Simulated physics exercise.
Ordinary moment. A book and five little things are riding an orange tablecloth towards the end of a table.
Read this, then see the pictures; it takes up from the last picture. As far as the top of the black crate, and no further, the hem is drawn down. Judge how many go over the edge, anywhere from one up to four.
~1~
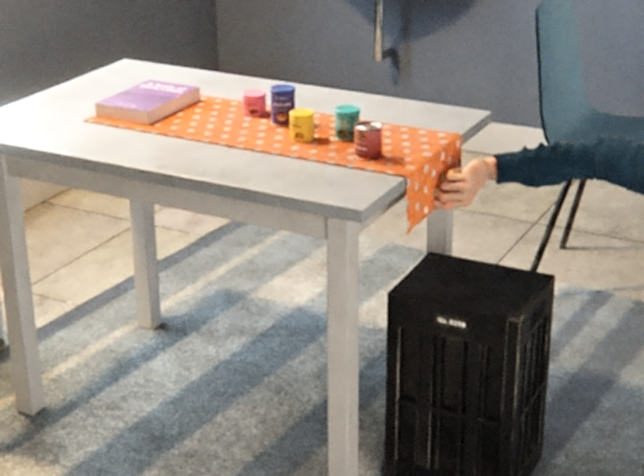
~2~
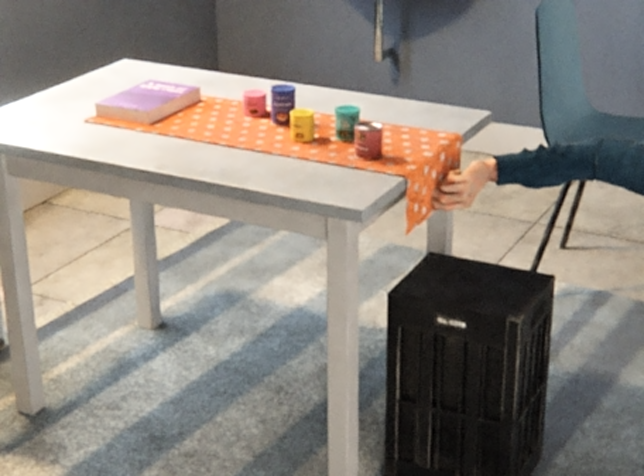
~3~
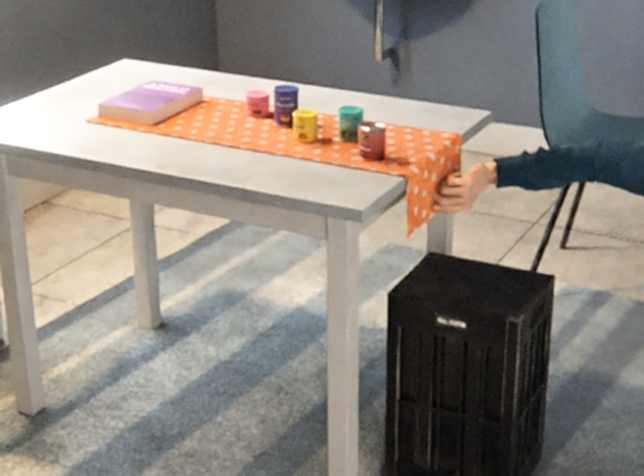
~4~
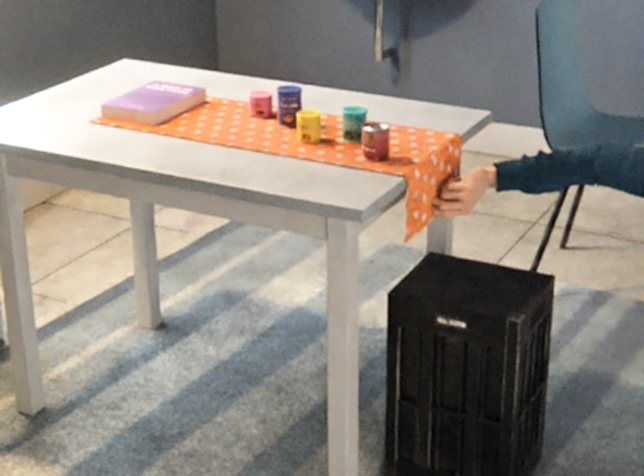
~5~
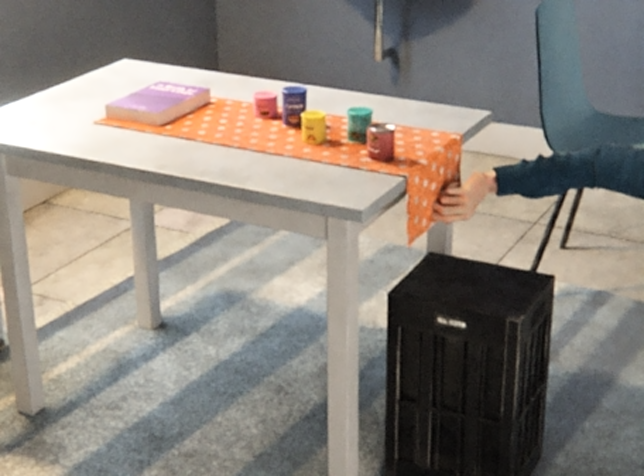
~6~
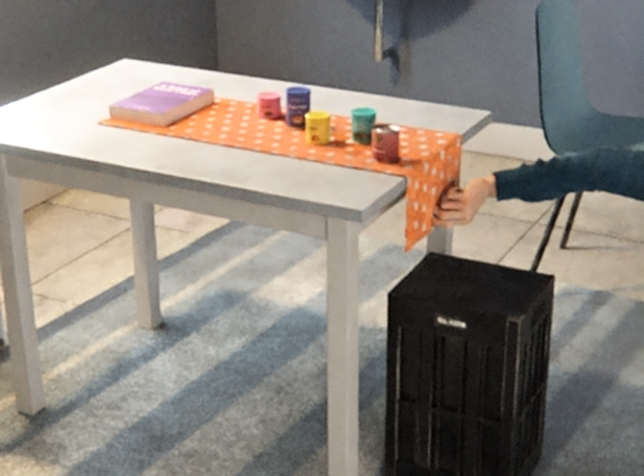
The answer is one.
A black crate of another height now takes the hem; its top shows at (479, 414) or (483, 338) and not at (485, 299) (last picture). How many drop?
Going over the edge would be 4 and 2.
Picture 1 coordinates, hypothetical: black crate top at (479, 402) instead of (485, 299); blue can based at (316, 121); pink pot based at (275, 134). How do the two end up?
Well, the blue can is dislodged, and the pink pot is dislodged.
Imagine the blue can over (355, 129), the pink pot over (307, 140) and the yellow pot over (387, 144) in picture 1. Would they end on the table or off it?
Blue can: Stays. Pink pot: Stays. Yellow pot: Goes.
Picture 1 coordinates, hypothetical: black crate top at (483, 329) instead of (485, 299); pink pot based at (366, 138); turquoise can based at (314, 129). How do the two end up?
Result: Pink pot gone, turquoise can still there.
Early on, hem near (434, 258); all still up.
Midway, hem on the crate; red can gone.
Finally, hem on the crate; red can gone. It carries off one.
